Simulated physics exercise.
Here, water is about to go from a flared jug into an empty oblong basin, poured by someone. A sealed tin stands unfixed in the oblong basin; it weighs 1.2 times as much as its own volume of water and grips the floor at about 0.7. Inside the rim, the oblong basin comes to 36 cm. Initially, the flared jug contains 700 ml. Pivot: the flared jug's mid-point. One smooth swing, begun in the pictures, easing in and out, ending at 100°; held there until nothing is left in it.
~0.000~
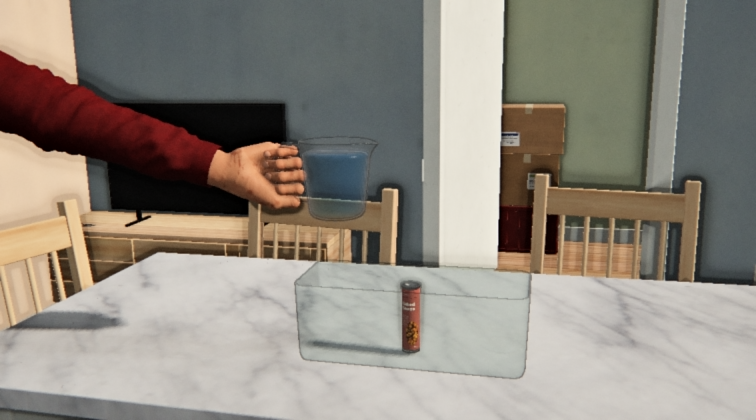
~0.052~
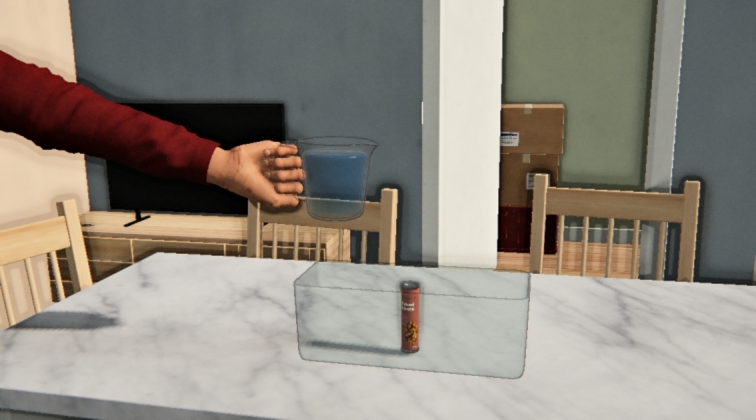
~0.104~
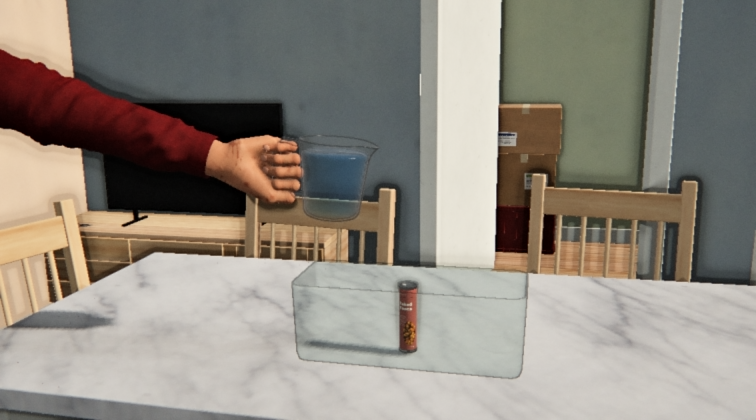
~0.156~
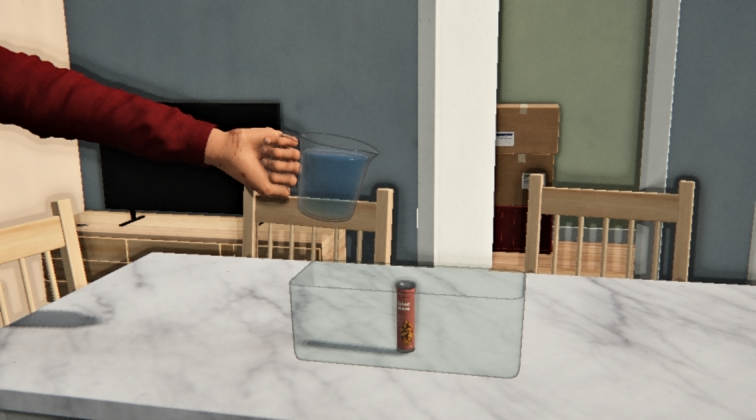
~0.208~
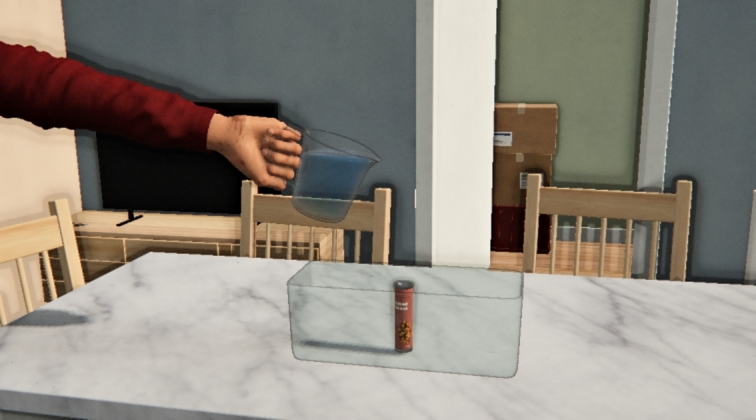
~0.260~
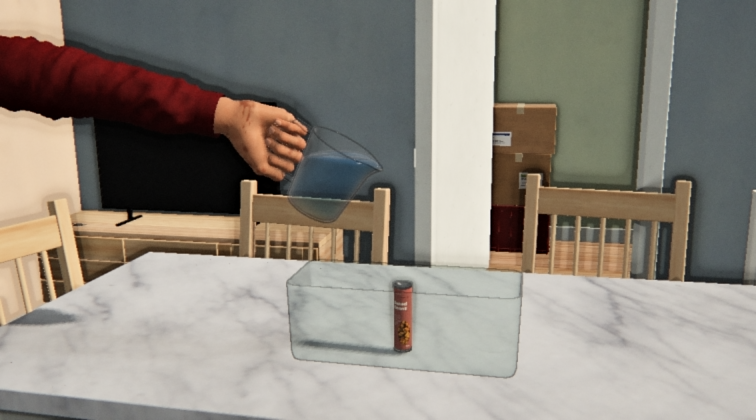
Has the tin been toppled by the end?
It survives.
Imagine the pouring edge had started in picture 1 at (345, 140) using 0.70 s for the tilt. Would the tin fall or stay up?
Then it tips over.
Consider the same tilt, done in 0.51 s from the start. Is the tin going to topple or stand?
In that case the tin stays vertical.
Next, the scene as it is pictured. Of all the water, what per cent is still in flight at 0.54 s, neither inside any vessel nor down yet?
Some 28 per cent.
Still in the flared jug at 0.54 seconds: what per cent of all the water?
I'd estimate some 56 % remains.
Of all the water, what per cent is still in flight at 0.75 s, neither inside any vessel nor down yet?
Near 18 percent.
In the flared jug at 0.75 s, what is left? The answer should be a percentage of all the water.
14 per cent or so.
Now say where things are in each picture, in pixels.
Tilt 0°; pouring edge (379, 143); surface from (305, 151) to (370, 152); the oblong basin's rim runs from (307, 273) to (530, 286); the tin's top is at (411, 288), in the first frame.
Tilt 1°; pouring edge (379, 144); surface from (305, 151) to (370, 153), in the second frame.
Tilt 5°; pouring edge (379, 147); surface from (305, 150) to (369, 154), in the third frame.
Tilt 12°; pouring edge (380, 152); surface from (305, 150) to (371, 156), in the fourth frame.
Tilt 20°; pouring edge (381, 160); surface from (305, 154) to (375, 158), in the fifth frame.
Tilt 30°; pouring edge (383, 170); surface from (301, 164) to (382, 164); 1 per cent is over the edge, in the sixth frame.
After 0.54 s the tilt is 88° and 57 per cent is still to pour; the tin stands where it began.
After 0.75 s the tilt is 100° and 15 per cent is still to pour; the tin stands where it began.
After 0.96 s the tilt is 100° and 2 per cent is still to pour; the tin stands where it began.
After 1.20 s the tilt is 100° and 0 per cent is still to pour; the tin stands where it began.
In the end the tin stands where it began.
